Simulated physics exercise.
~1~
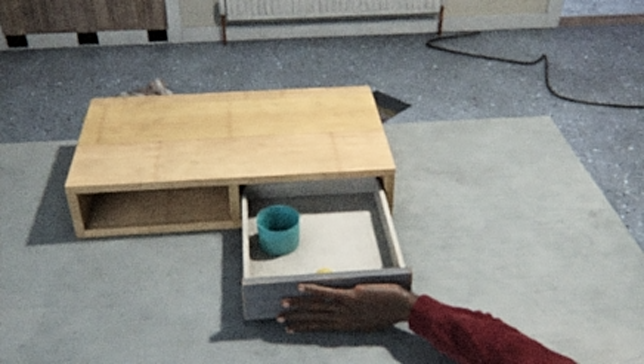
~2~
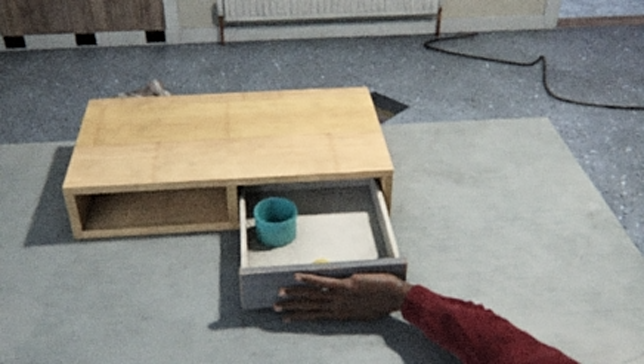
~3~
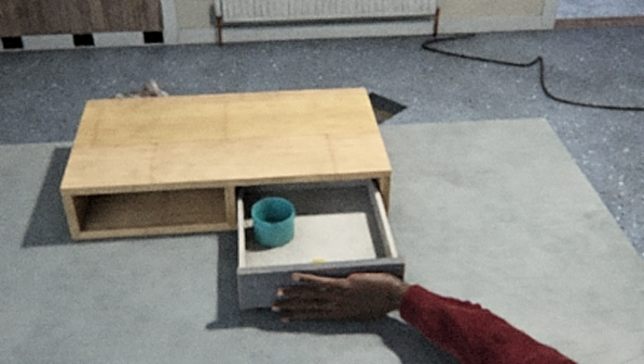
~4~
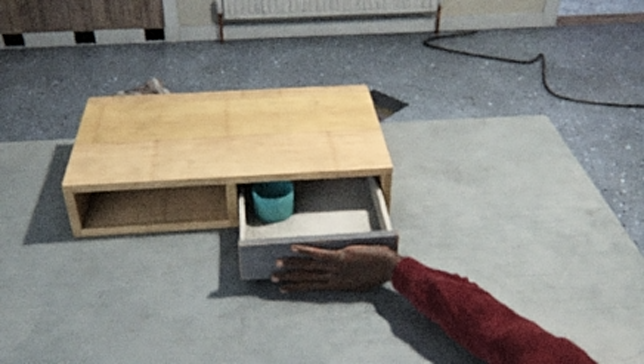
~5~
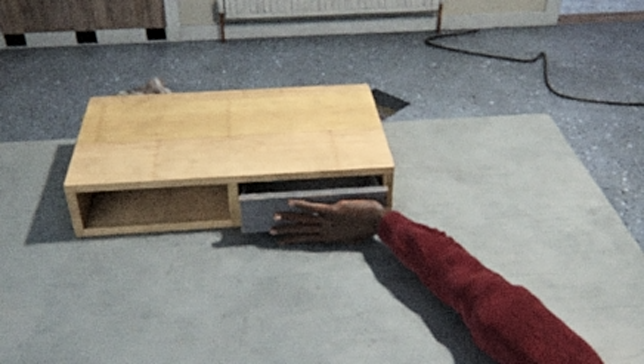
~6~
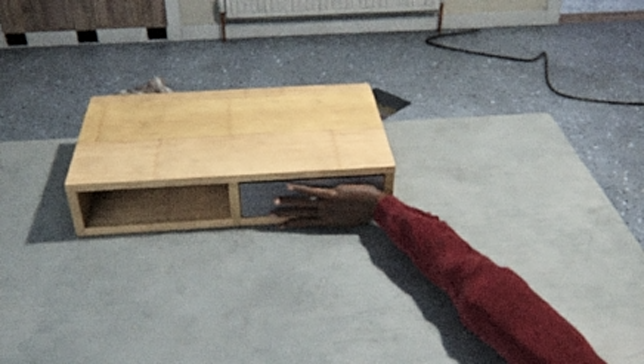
A hand in a dark red sleeve rests against the grey front of an open drawer in a low, pale wooden chest, seen from above and in front on a light grey mat. The drawer, on the right beside an empty open compartment, holds a turquoise beaker at its left and a small yellow object near the front. A white radiator and a dark cable lie beyond. The hand pushes the drawer slightly, pauses, then slides it steadily inward, carrying the beaker under the top and out of sight. Finally the drawer closes completely, the hand still against its front.
